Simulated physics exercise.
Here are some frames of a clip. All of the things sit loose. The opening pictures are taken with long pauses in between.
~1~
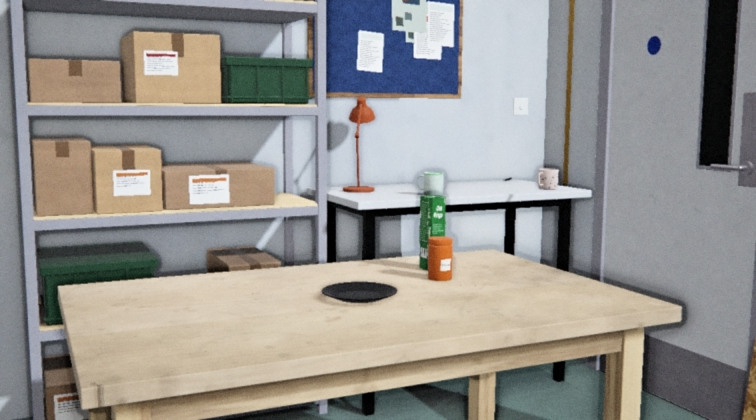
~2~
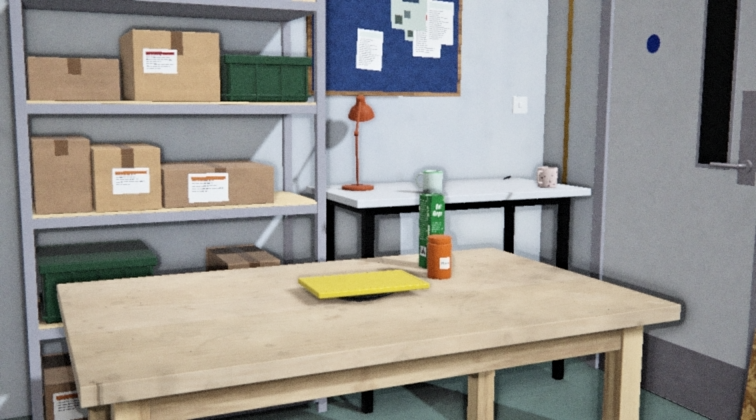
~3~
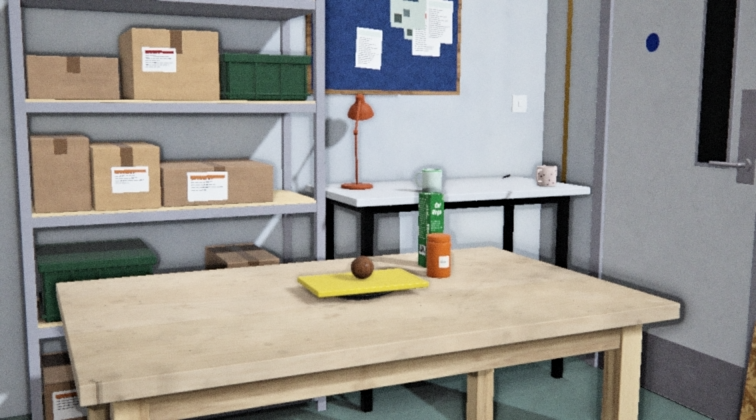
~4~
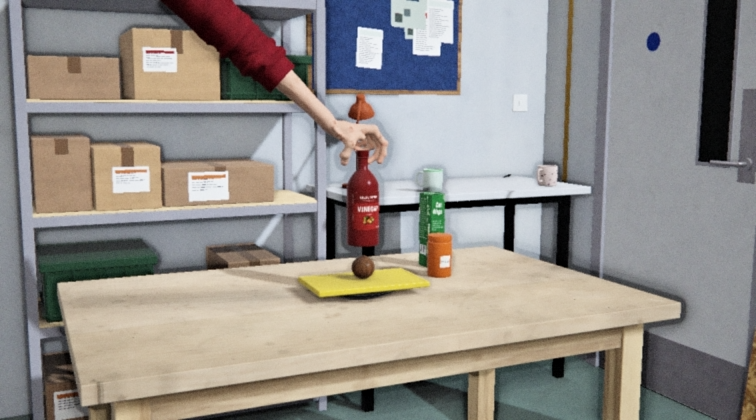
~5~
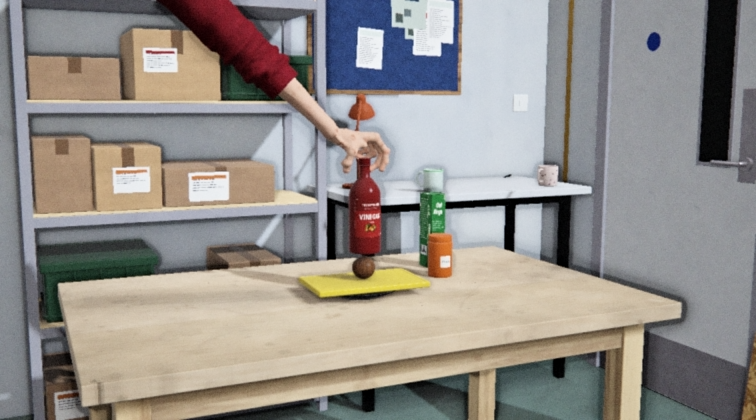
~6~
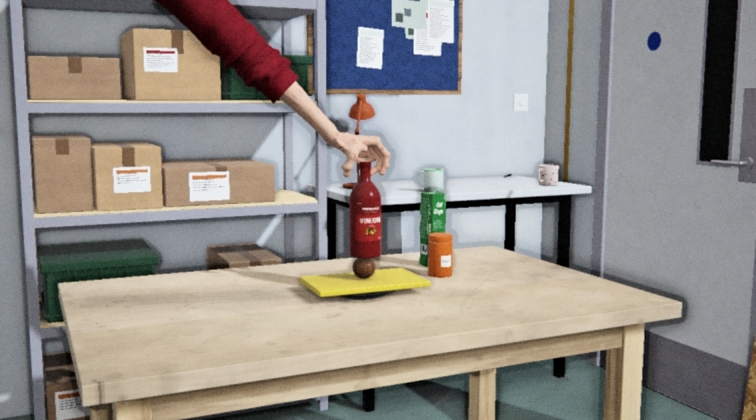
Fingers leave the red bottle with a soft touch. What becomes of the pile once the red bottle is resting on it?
It is going to drop something.
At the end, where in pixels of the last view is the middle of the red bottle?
Somewhere around (419, 263) in the last picture.
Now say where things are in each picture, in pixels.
In the first frame, the last thing is not in view yet; black plate (360, 294).
In the second frame, the last thing is not in view yet; orange jar (439, 257).
In the third frame, the last thing is not in view yet; green carton (431, 230).
The fourth frame shows still above its spot; red bottle (363, 198); brown onion (363, 267).
The fifth frame shows still above its spot; red bottle (365, 205); yellow tray (364, 282).
The sixth frame shows in place under the hand; red bottle (365, 209).
Then, 0.70 s after the last picture, red bottle now fallen.
Then, 0.90 s after the last picture, yellow tray tipped 35° from how it was; brown onion rolled about its own width.
Then, 1.20 s after the last picture, yellow tray tipped 10° from how it was; brown onion rolled a little.
At rest, fallen, red bottle; moved from the start, brown onion; left askew, yellow tray; the other 3 in place. Seen from the same camera at the end, red bottle near (419, 263). The pile loses its balance.
